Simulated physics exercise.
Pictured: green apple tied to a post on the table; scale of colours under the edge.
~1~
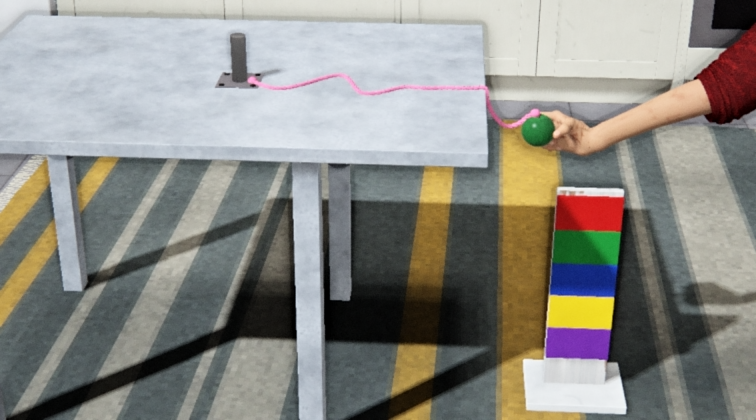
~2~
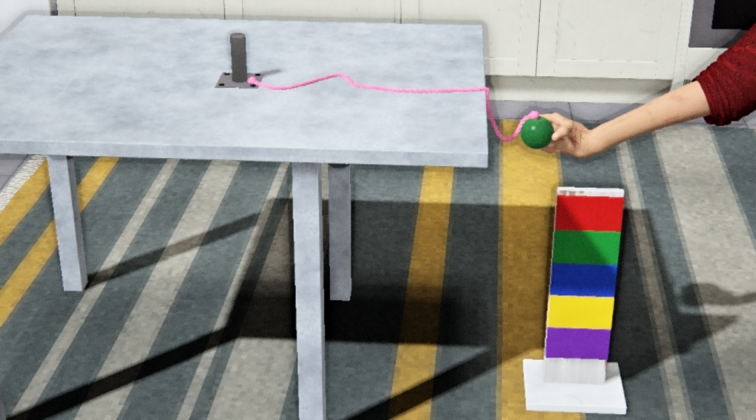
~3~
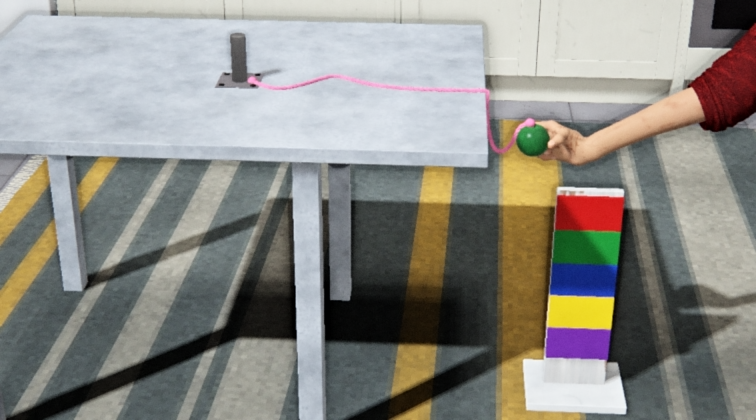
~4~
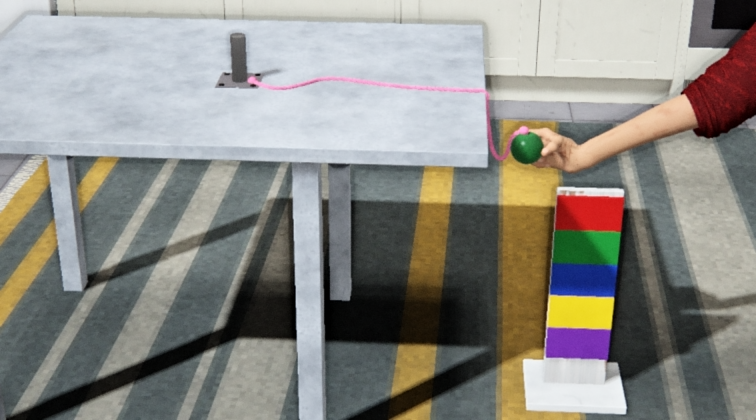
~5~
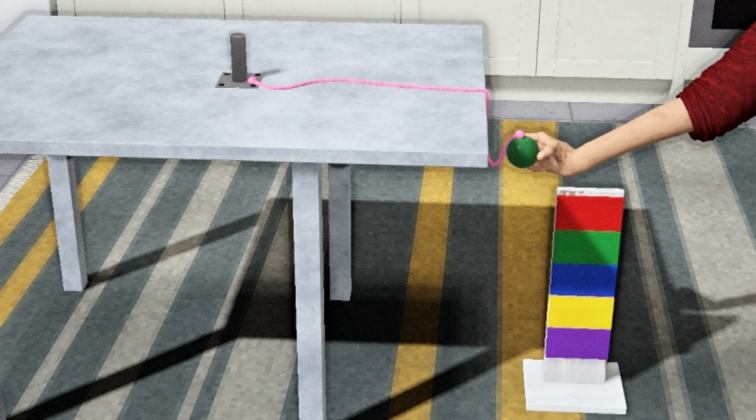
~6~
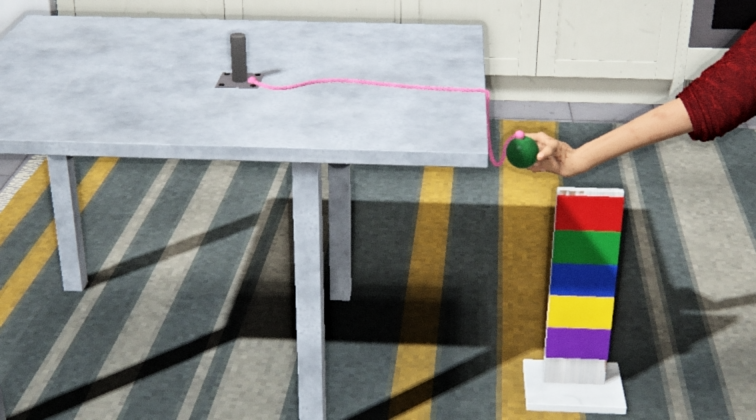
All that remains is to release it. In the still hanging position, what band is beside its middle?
Its centre hangs level with the green band.
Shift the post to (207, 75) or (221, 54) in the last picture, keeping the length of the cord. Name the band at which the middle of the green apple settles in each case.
It would be red; red.
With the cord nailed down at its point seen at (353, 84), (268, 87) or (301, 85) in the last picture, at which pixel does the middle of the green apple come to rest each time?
Respectively (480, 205), (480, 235) and (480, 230).
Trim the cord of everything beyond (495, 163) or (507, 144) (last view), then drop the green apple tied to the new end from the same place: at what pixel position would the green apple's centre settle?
It ends up at (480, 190) the first time and at (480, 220) the second.
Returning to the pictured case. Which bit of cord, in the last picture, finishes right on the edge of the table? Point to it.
(473, 91).
Early on, apple near (477, 220); level with red.
Midway, apple near (471, 231); level with green.
Finally, apple near (483, 235); level with green. Its middle rests at the green band.
